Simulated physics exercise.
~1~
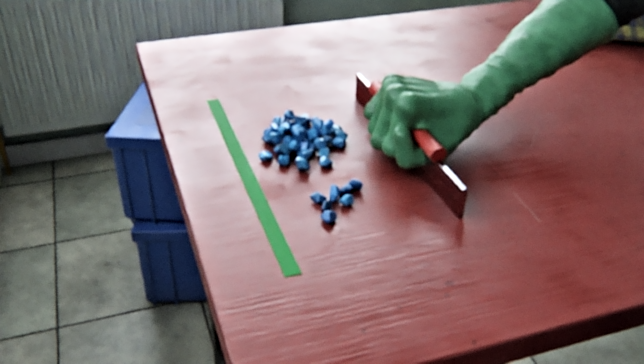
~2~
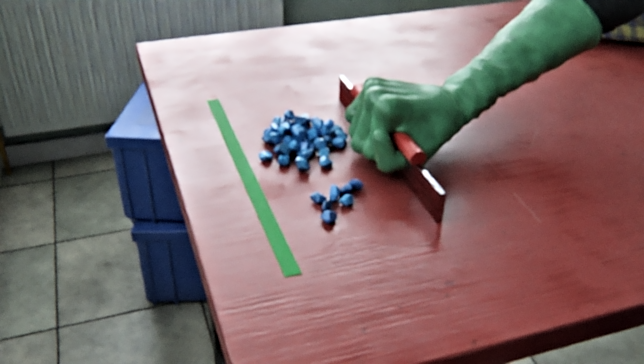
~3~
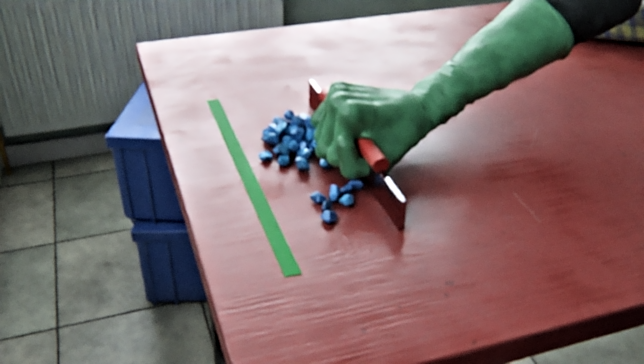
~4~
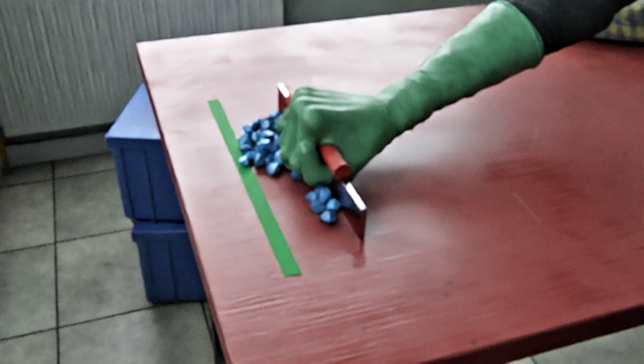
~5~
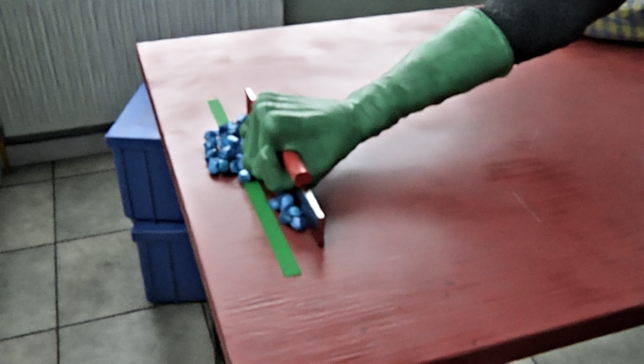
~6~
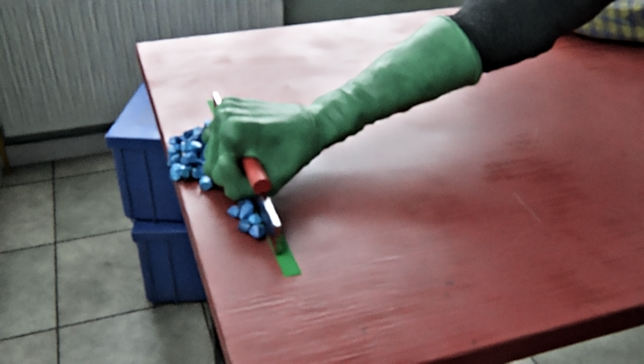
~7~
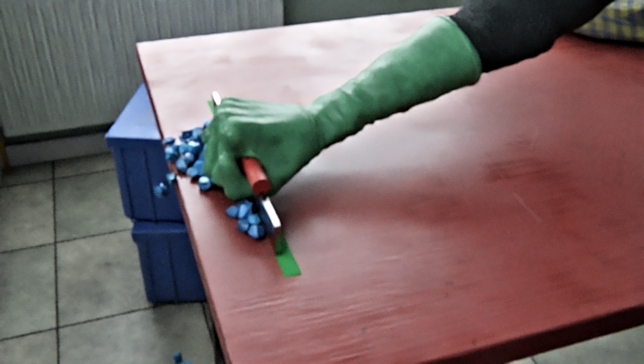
A green-gloved hand scrapes blue pieces left across a red table, and some fall off.
